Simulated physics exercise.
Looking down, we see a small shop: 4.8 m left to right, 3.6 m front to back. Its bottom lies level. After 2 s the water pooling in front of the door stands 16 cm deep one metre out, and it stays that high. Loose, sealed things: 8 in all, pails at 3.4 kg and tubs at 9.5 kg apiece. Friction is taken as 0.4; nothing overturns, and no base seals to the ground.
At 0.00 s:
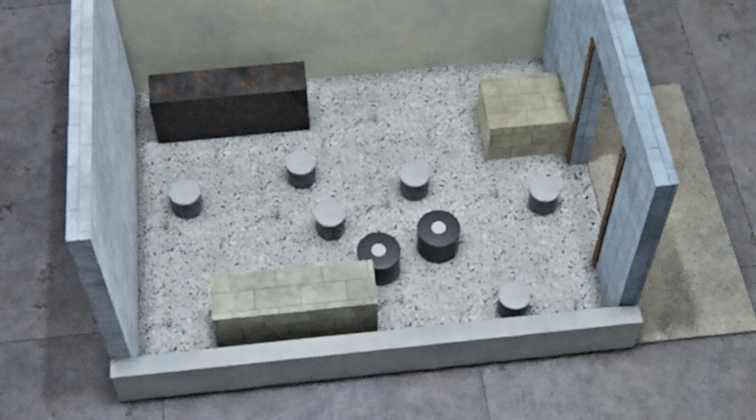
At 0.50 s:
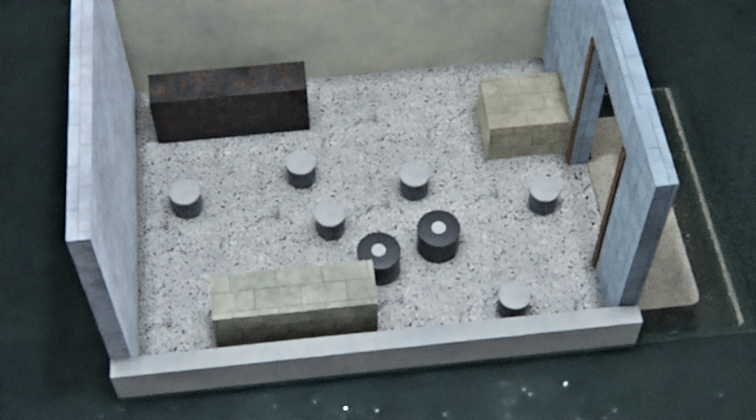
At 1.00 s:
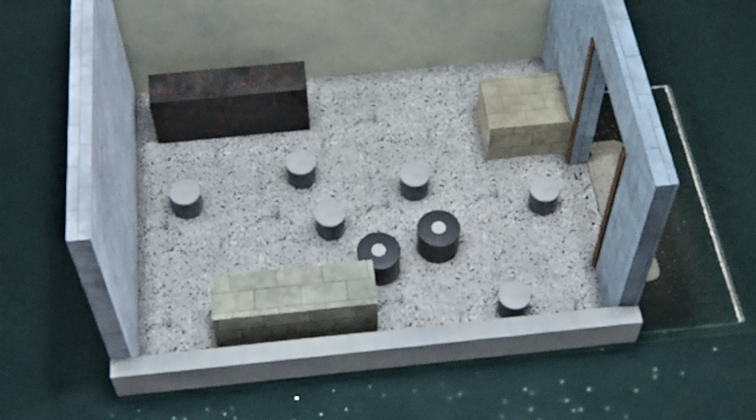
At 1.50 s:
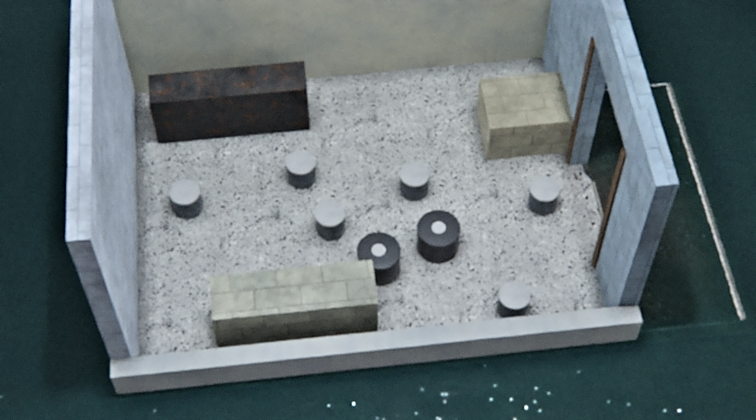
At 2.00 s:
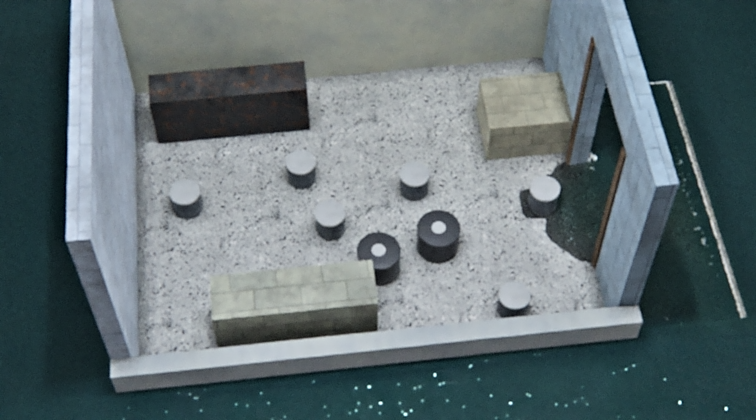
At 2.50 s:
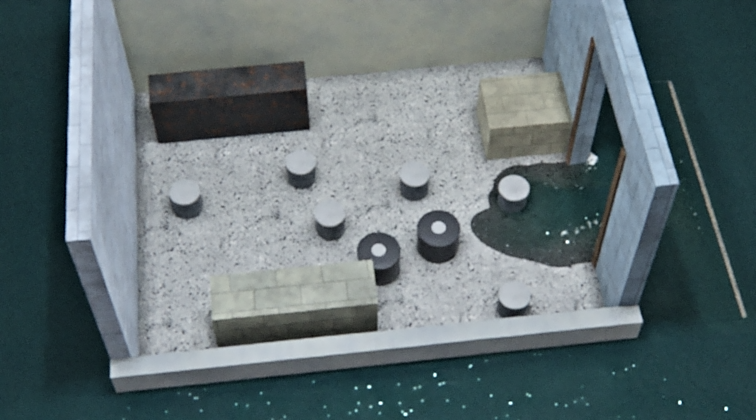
Dark green water spreads around a small, roofless shop with pale blue walls, seen from above by a still camera. On its speckled grey floor are a rusty dark counter at back left, pale yellowish blocks at back right and front, scattered light grey pails and two dark tubs. The water covers the paving outside, then enters the right-hand doorway and fans leftward, and the nearest pail shifts slightly left.
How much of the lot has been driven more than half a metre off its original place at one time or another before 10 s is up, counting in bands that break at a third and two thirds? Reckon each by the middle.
The shifted amount is major, at least two thirds.
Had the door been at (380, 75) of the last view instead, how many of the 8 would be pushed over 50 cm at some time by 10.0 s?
That gives 6 of them.
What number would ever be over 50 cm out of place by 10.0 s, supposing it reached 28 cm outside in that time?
Count: 8.
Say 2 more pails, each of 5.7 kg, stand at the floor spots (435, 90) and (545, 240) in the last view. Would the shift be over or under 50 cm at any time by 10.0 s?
Order as asked: Not as far and farther.
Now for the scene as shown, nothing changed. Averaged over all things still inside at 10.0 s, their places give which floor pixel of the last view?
Mean floor pixel: About (256, 228).
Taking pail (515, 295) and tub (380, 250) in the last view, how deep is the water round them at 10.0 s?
First roughly 6 cm, second roughly 8 cm.
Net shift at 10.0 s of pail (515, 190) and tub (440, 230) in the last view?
They sit 350 cm and 250 cm away, in the order given.
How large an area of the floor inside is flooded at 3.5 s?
Some 4.5 m2.
After 3.5 s 1 of 8 are over 50 cm from their spots; 0 afloat.
After 4.5 s 2 of 8 are over 50 cm from their spots; 1 afloat.
After 7.0 s 6 of 8 are over 50 cm from their spots; 3 afloat.
After 10.0 s 8 of 8 are over 50 cm from their spots, and 8 have been at some point; 8 afloat.
